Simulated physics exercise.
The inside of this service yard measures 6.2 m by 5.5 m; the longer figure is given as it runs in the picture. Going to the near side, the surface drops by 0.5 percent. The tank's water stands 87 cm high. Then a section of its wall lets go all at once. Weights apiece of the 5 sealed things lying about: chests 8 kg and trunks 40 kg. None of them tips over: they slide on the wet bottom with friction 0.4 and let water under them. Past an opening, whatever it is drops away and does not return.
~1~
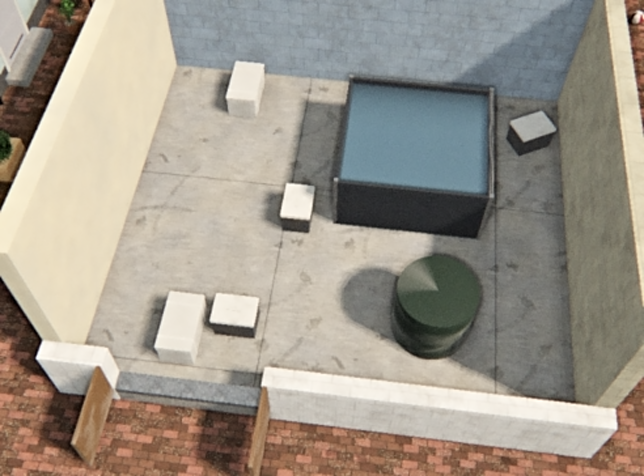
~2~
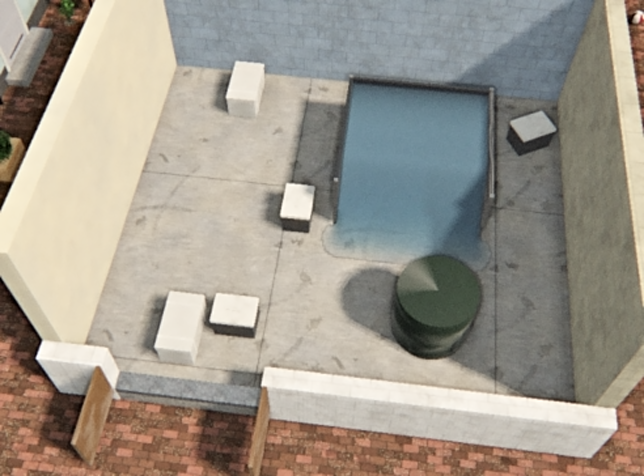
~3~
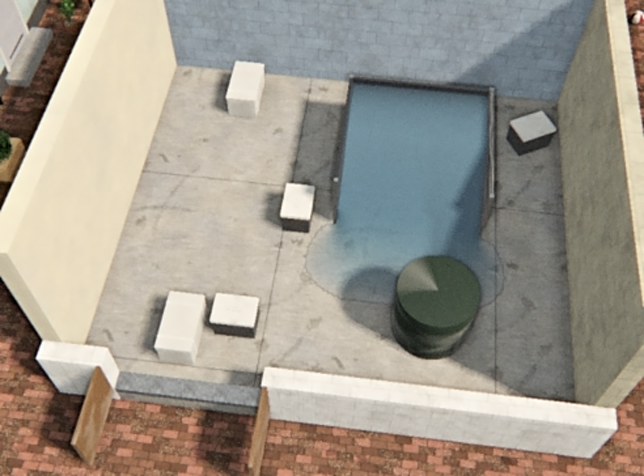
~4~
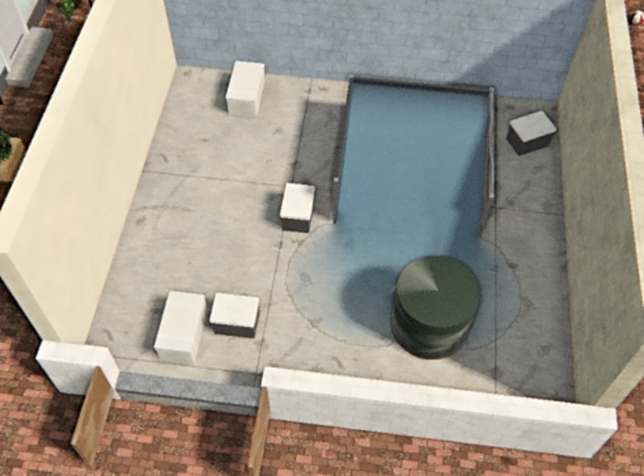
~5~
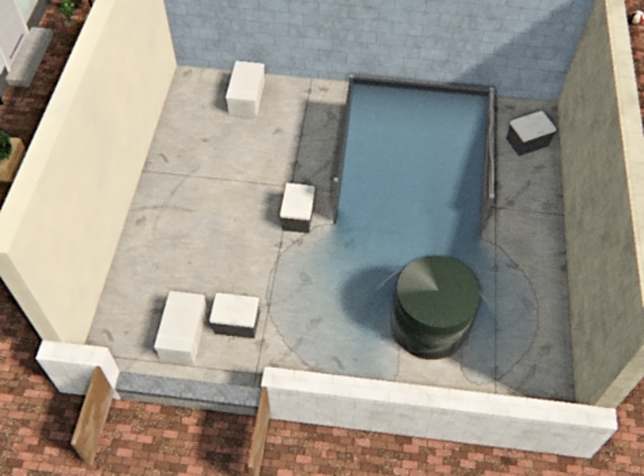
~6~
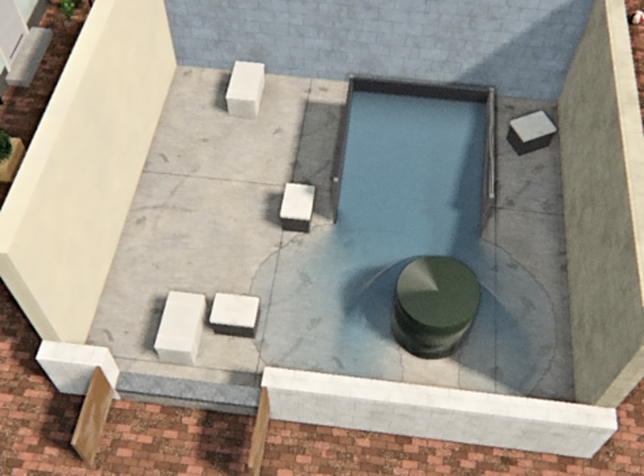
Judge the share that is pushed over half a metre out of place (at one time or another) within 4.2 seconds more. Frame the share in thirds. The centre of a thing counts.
That comes to from one to two thirds.
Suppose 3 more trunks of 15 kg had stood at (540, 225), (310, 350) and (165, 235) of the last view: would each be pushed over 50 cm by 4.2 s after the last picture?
Reading them off in order: Clears the mark, clears the mark, clears the mark.
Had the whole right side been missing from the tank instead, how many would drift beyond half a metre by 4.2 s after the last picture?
Then the count would be 4.
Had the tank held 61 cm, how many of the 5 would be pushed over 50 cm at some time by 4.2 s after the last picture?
3.
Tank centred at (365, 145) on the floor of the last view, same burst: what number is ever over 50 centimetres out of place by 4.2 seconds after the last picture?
Then 4 of them would.
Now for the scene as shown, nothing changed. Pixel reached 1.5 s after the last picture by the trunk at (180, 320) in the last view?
Roughly at (121, 302).
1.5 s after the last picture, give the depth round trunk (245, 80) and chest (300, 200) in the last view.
Depth approx. 0 cm / 0 cm.
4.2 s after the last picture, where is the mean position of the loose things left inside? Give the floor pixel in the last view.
They average out to somewhere around (298, 143).
Then, 0.4 s after the last picture 0 of 5 are over 50 cm from their spots; 0 afloat.
Then, 1.5 s after the last picture 2 of 5 are over 50 cm from their spots; 0 afloat.
Then, 2.8 s after the last picture 2 of 5 are over 50 cm from their spots; 0 afloat.
Then, 4.2 s after the last picture 3 of 5 are over 50 cm from their spots, and 3 have been at some point; 0 afloat.
